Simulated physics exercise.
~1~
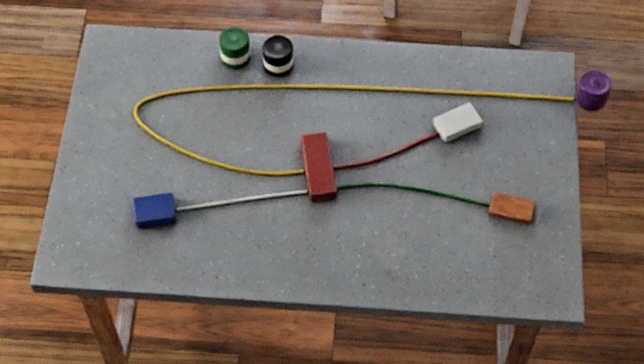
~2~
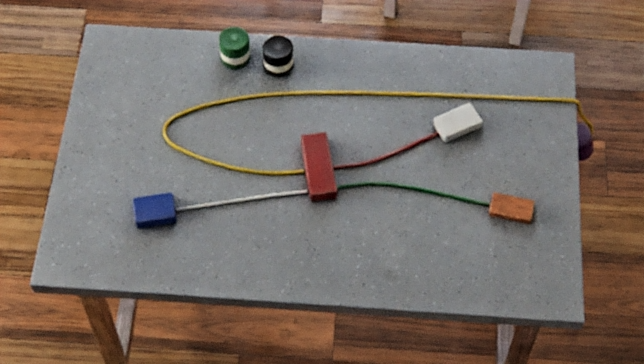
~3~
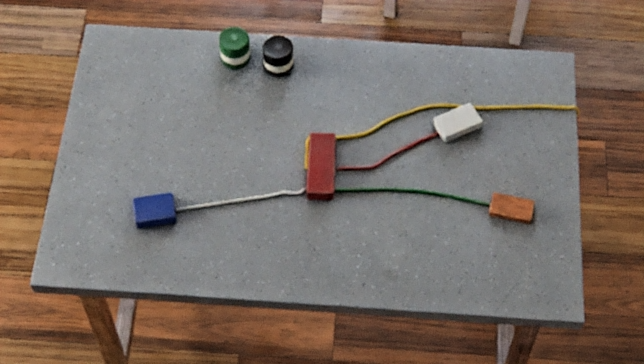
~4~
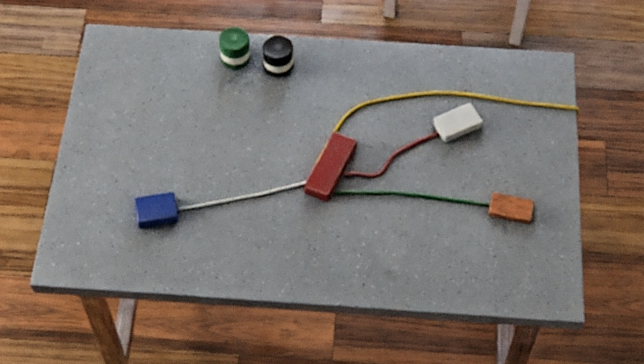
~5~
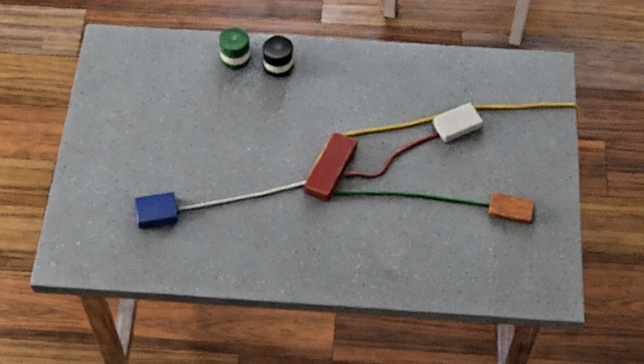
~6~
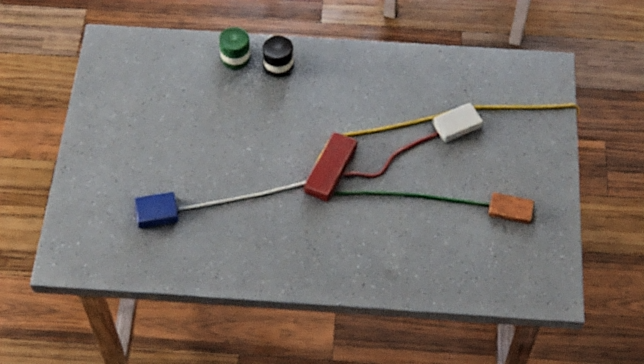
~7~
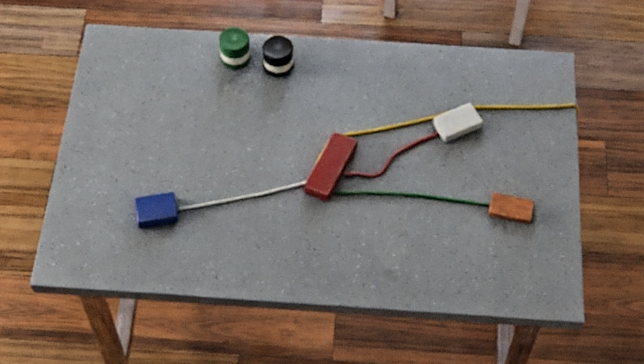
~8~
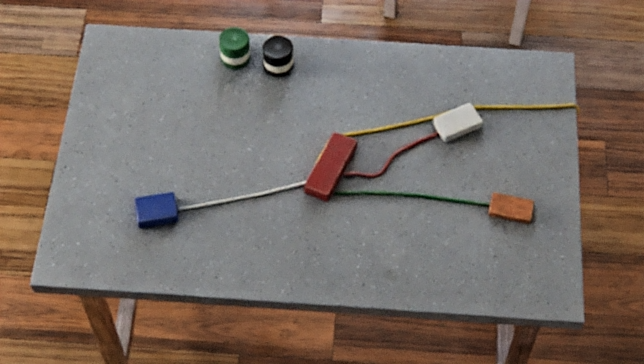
At first, a red block sits mid-table, joined by cords to a blue block, a white block and an orange block, while a looping yellow cable runs to a purple cylinder at the right edge. The purple cylinder tips over the edge and drops out of view, dragging the yellow cable rightward until its wide loop is gone. The red block then swivels clockwise and shifts slightly right. The yellow cable pulls nearly straight past the white block. Finally everything rests, the cable still hanging over the edge and the blue block practically unmoved.
